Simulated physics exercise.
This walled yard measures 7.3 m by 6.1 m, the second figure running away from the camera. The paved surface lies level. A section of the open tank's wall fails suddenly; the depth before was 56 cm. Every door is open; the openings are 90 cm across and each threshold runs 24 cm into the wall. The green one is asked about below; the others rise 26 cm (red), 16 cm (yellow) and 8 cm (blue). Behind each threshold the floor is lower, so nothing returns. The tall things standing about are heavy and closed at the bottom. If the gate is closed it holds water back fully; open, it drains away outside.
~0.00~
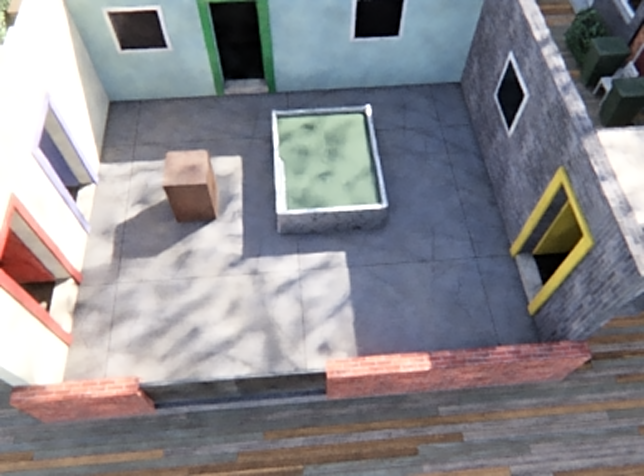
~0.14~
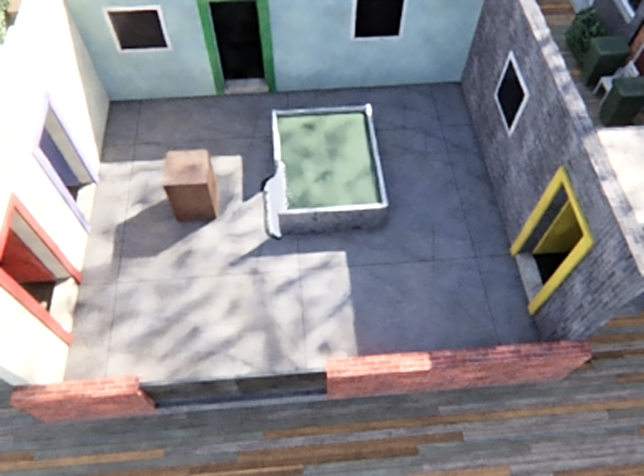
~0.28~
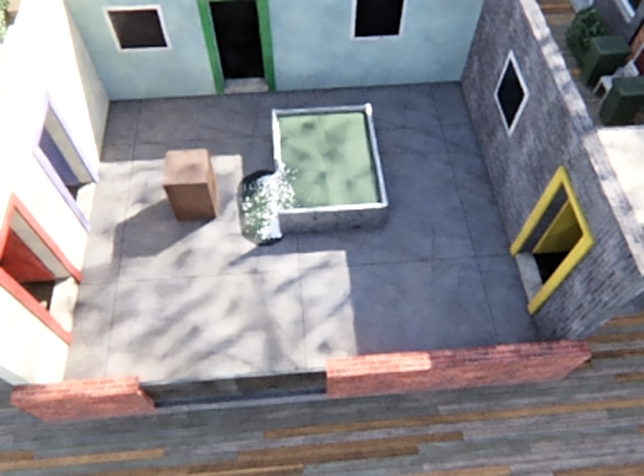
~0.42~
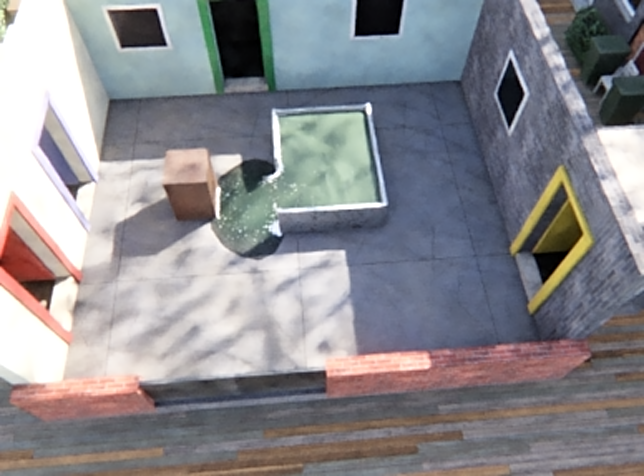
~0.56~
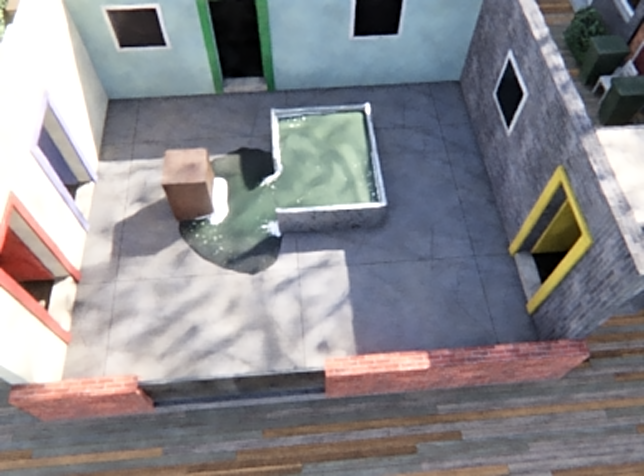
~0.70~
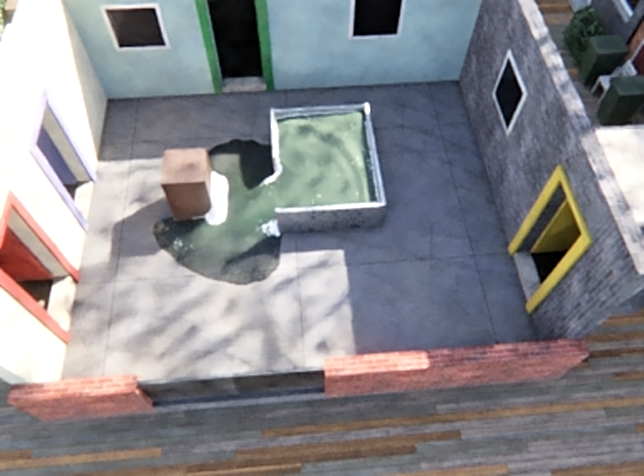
Green water bursts through the left side of an open, pale-rimmed tank and spreads leftward over the grey paving in a widening dark pool, curling around a brown block, while the tank's surface ripples. The walled yard is seen from high above by a still camera. A green-framed door stands at the back, red and lilac ones left, a yellow one right, and low brick in front.
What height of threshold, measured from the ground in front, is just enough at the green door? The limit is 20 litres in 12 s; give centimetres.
About 8 cm.
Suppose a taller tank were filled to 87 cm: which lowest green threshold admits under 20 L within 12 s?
About 14.0 cm.
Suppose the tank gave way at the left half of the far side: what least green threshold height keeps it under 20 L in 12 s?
About 20 cm.
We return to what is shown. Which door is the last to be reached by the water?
It is the yellow one.
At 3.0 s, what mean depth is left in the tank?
About 24 cm.
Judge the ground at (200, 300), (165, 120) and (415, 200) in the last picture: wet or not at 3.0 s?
In turn: Under water, under water, not reached.
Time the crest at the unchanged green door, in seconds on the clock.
Around 2.6 s.
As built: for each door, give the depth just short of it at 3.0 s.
Depths in cm: Red 15, yellow 0, blue 5, green 12.
After 1.4 s water covers 20 % of the floor, deepest (40 cm) near (222, 205); it has not reached the green door.
After 3.0 s water covers 40 % of the floor, deepest (28 cm) near (84, 384); 12 cm at the green door, 0 litres in over its 16 cm threshold.
After 12.0 s water covers 95 % of the floor, deepest (8 cm) near (490, 196); 7 cm at the green door, 0 litres in over its 16 cm threshold.
At the green door as built, the water arrived by 2.2 s and peaked near 13 cm at 2.6 s.
Run again over the same 12 s with other heights there, 38 litres in over 6.5 cm, 4 litres over 10.5 cm. The limit of 20 litres is kept from about 8 cm up.
